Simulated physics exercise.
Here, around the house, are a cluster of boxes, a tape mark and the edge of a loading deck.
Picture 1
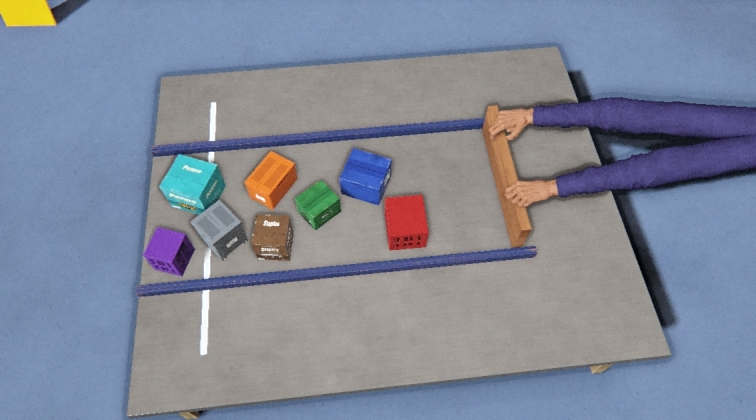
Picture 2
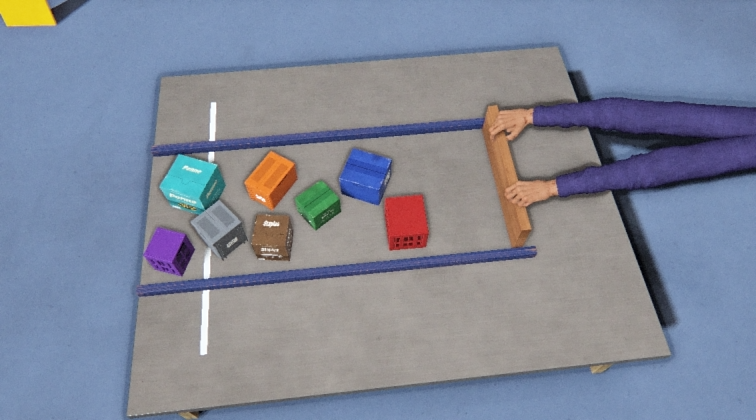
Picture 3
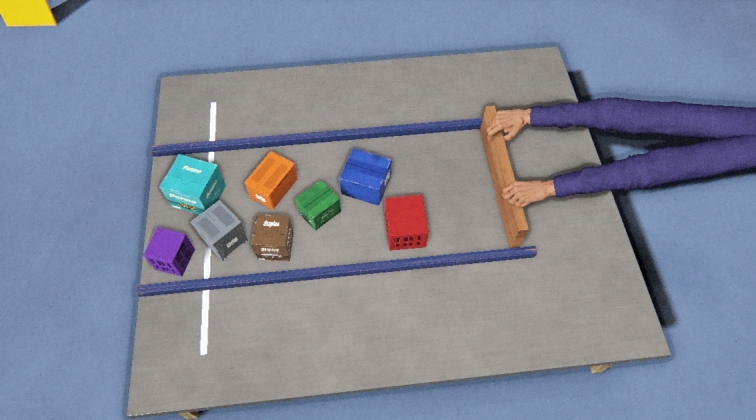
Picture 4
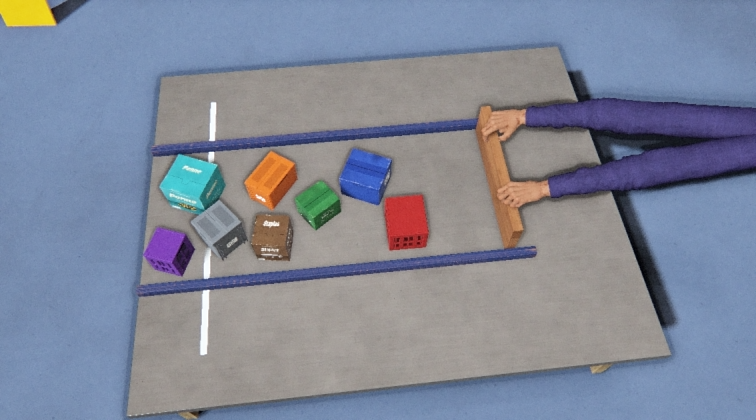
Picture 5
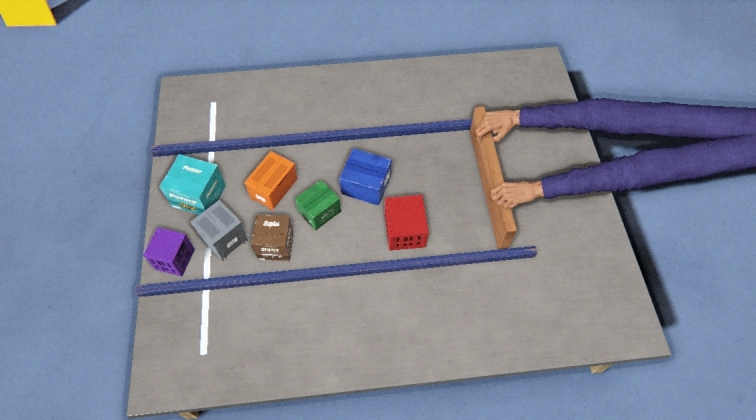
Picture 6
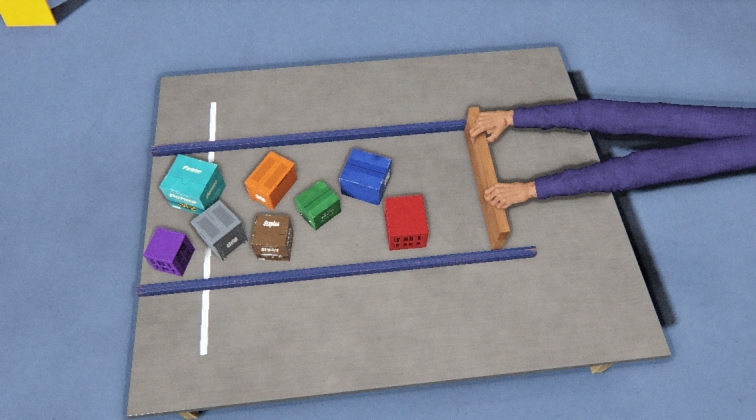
On a grey deck with a white tape line, two purple-sleeved arms slide a wooden plank slightly left between two dark blue rails, while the scattered boxes and crates to its left, in several colours, stay still.
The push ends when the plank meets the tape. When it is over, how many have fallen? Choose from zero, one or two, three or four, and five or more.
When it is over, three or four have fallen.
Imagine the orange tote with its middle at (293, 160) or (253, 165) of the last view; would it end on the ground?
The orange tote is safe at the first spot and is safe at the second.
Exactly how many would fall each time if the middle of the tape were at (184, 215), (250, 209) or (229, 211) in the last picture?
So, reaching the ground: 6, then 1, then 2.
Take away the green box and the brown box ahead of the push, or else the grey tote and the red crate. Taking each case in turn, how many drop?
The counts: 2 and 1.
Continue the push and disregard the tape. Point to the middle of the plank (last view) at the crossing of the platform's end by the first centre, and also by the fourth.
The middle is at about (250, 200), later at about (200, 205).
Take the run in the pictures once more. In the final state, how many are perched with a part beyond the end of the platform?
The tally is 3.
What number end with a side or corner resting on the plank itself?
2 touch it.
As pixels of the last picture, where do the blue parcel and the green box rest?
Final positions: Near (178, 188); near (157, 218).
Soon after, none off yet; purple crate at rest near (170, 252); turquoise box at rest near (194, 186); grey tote at rest near (221, 231).
At rest, the number that fall off is three or four; fallen, grey tote, turquoise box and purple crate.
